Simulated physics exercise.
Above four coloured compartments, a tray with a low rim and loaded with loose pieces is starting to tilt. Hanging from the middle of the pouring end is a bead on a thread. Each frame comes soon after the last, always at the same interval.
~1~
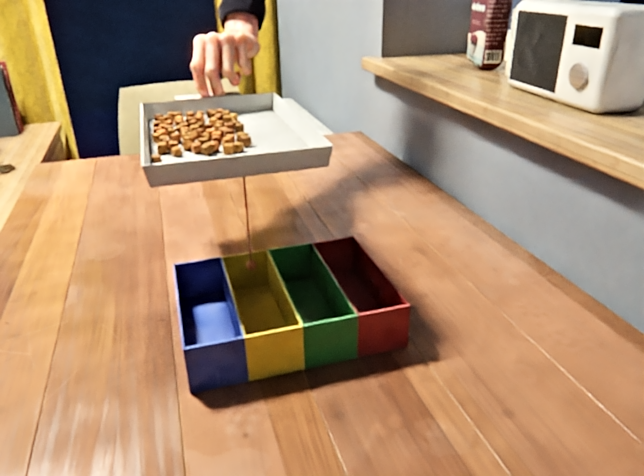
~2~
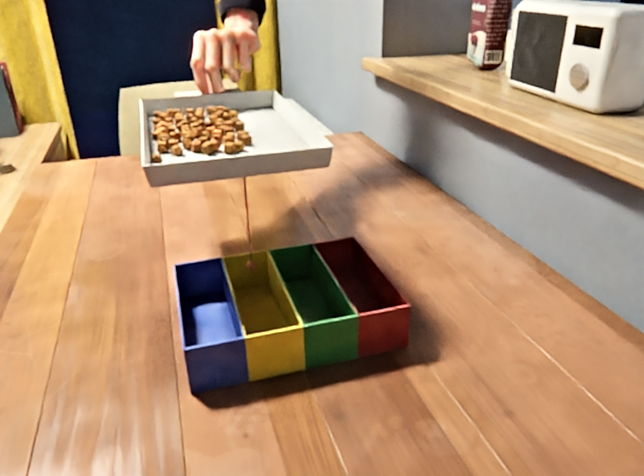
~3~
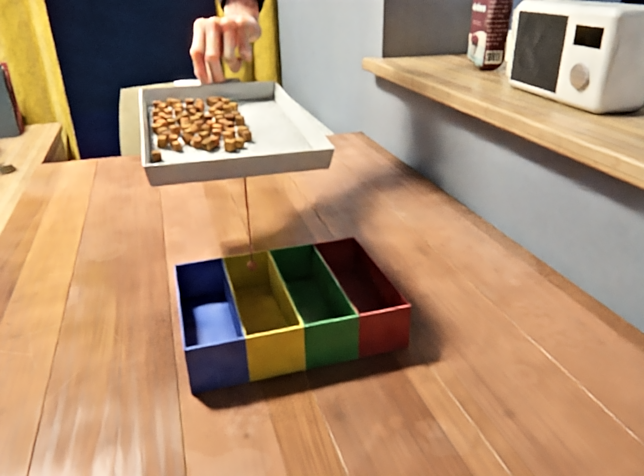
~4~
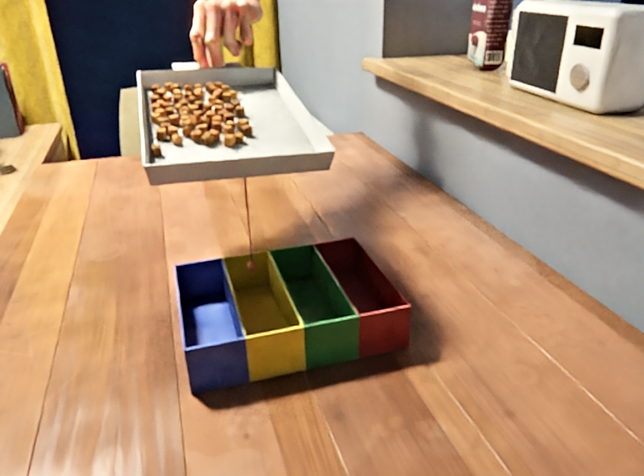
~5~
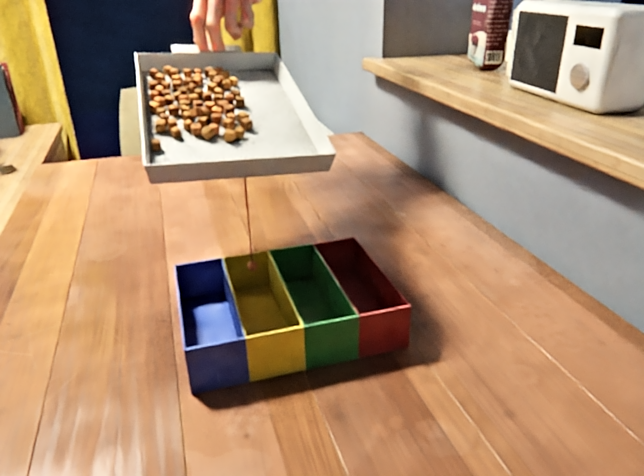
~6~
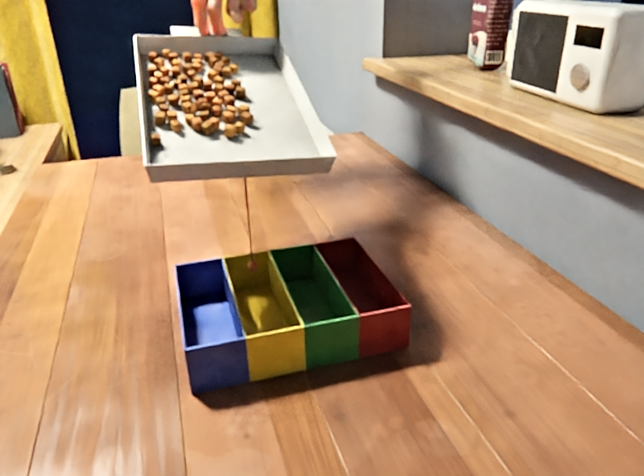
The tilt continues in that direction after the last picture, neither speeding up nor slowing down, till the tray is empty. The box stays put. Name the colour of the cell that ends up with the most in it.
Green.
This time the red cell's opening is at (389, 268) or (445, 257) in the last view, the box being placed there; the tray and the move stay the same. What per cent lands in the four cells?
Try 1: Some 90 %; try 2: Some 60 %.
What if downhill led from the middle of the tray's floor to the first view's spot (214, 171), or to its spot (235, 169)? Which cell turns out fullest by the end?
The blue cell first, the blue one second.
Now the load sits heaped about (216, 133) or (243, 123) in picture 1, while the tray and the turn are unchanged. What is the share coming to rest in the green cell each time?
You'd get near 40 percent first and near 40 percent next.
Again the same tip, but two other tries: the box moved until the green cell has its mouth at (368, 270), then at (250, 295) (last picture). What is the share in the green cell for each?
Trial 1: 10 percent; trial 2: 30 percent.
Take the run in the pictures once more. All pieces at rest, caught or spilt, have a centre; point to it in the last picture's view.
Once nothing moves, the middle sits near (317, 336).
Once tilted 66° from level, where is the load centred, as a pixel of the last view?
The middle of the pieces lands at roughly (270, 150).
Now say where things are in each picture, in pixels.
In the first frame, corners of the pouring end near (147, 164) and (328, 145), level; middle of the load near (195, 130), brown sugar cubes; bead on its thread near (252, 265); blue cell near (216, 361); yellow cell near (275, 349); green cell near (331, 338); red cell near (383, 327).
In the second frame, corners of the pouring end near (147, 164) and (328, 145), level; middle of the load near (195, 128).
In the third frame, corners of the pouring end near (148, 164) and (329, 147), tipped barely, lowest at the right corner; middle of the load near (195, 121).
In the fourth frame, corners of the pouring end near (148, 163) and (330, 149), tipped a little, lowest at the right corner; middle of the load near (194, 110).
In the fifth frame, corners of the pouring end near (149, 163) and (331, 151), tipped a little, lowest at the right corner; middle of the load near (194, 99).
In the sixth frame, corners of the pouring end near (149, 162) and (332, 154), tipped clearly, lowest at the right corner; middle of the load near (194, 88); blue cell near (218, 362); yellow cell near (276, 350); green cell near (332, 338); red cell near (385, 328).
Shortly afterwards, tray tipped steeply; all but a few on the tray; only a few falling or outside the box.
Next, tray tipped past a quarter turn; the bulk on the tray; a little in the green cell; a little in the red cell; only a few in the yellow cell.
Some moments later, tray tipped past a quarter turn; near a third in the green cell; near a quarter in the yellow cell; near a quarter in the red cell; a little in the blue cell; only a few falling or outside the box.
In the end, tray tipped past a quarter turn; near a third in the green cell; near a quarter in the yellow cell; near a quarter in the red cell; a little in the blue cell; only a few outside the box.
